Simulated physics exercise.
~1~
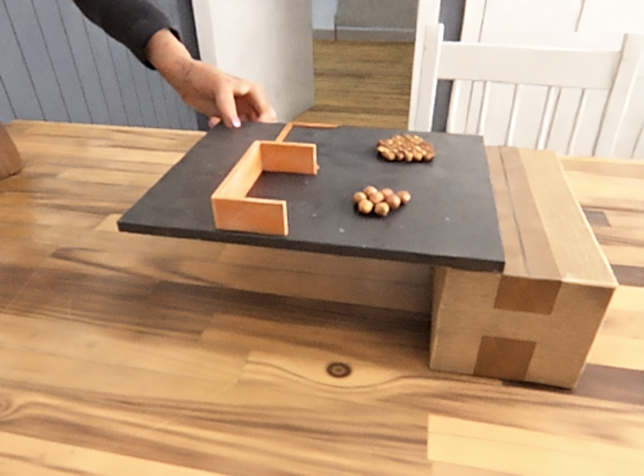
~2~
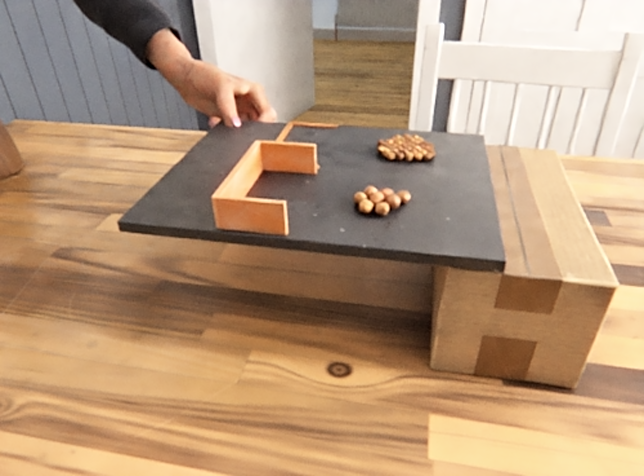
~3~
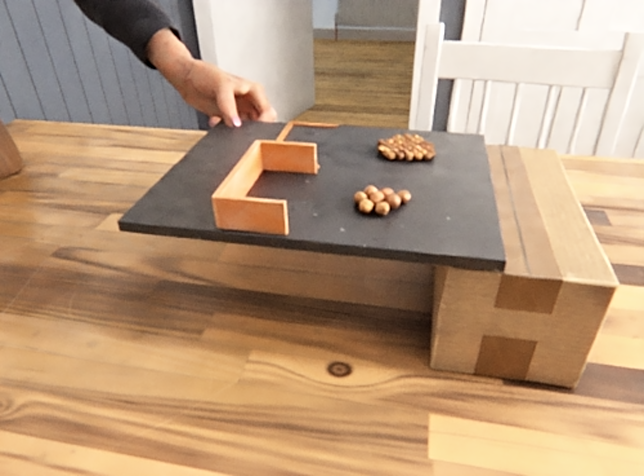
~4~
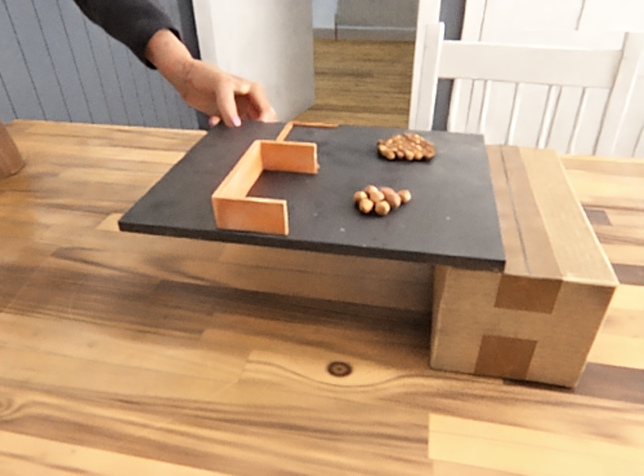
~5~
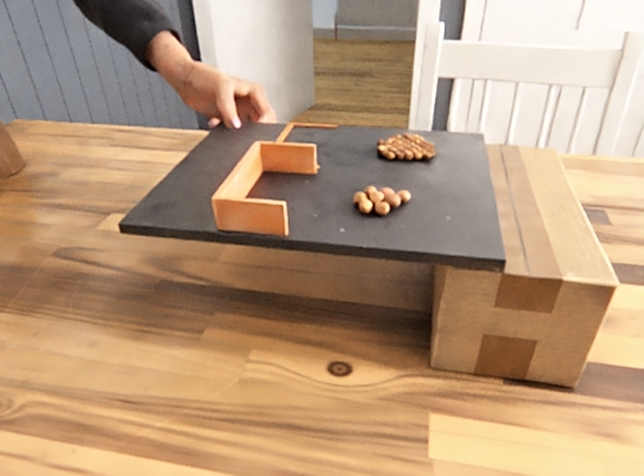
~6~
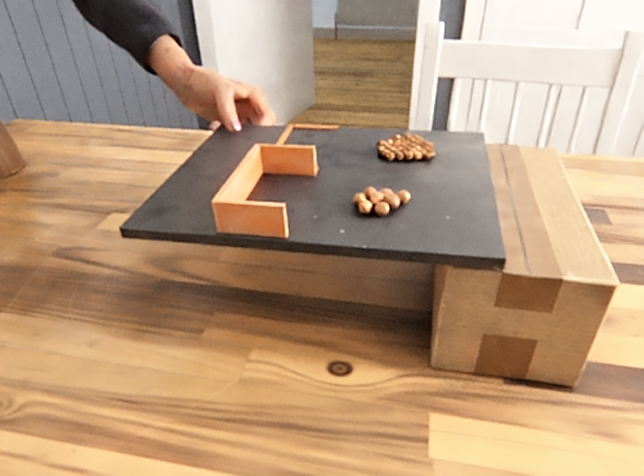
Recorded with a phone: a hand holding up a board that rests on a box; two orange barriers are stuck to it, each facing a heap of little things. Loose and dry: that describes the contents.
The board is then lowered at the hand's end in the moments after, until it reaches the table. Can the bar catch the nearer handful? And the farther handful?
One by one: The nearer handful is arrested. The farther handful moves on past.
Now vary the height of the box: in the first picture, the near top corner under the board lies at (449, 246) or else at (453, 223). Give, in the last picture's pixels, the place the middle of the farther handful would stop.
The first gives (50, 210), the second gives (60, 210).
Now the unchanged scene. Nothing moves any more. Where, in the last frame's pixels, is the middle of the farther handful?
Its centre ends up around (34, 208).
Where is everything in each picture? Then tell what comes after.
In the first picture, held end of the board (132, 222), level; box (500, 248), nearly half as high as the board is long; nearer handful (376, 201), a few hazelnuts; farther handful (403, 147), some cereal balls; nearer bar (240, 181), taller than the pieces; farther bar (278, 142), much lower than a piece.
In the second picture, held end of the board (133, 222), level; farther handful (403, 147).
In the third picture, held end of the board (133, 222), level; nearer handful (377, 200).
In the fourth picture, held end of the board (133, 222), level; farther handful (403, 146).
In the fifth picture, held end of the board (134, 224), level; nearer handful (376, 200).
In the sixth picture, held end of the board (135, 228), down by 1°; box (501, 246); nearer handful (376, 201), not moving; farther handful (403, 146), not moving; nearer bar (241, 185); farther bar (279, 145).
Then, 0.34 s later than the last frame, board sloping at 9°; nearer handful where it was; farther handful where it was.
Then, 0.76 s later than the last frame, board sloping at 19°; nearer handful on its way down; farther handful has reached its bar.
Then, 1.22 s later than the last frame, board resting at 25°; nearer handful has reached its bar; farther handful the larger part past its bar.
When it is over, board resting at 25°; nearer handful gathered behind its bar; farther handful the larger part past its bar.
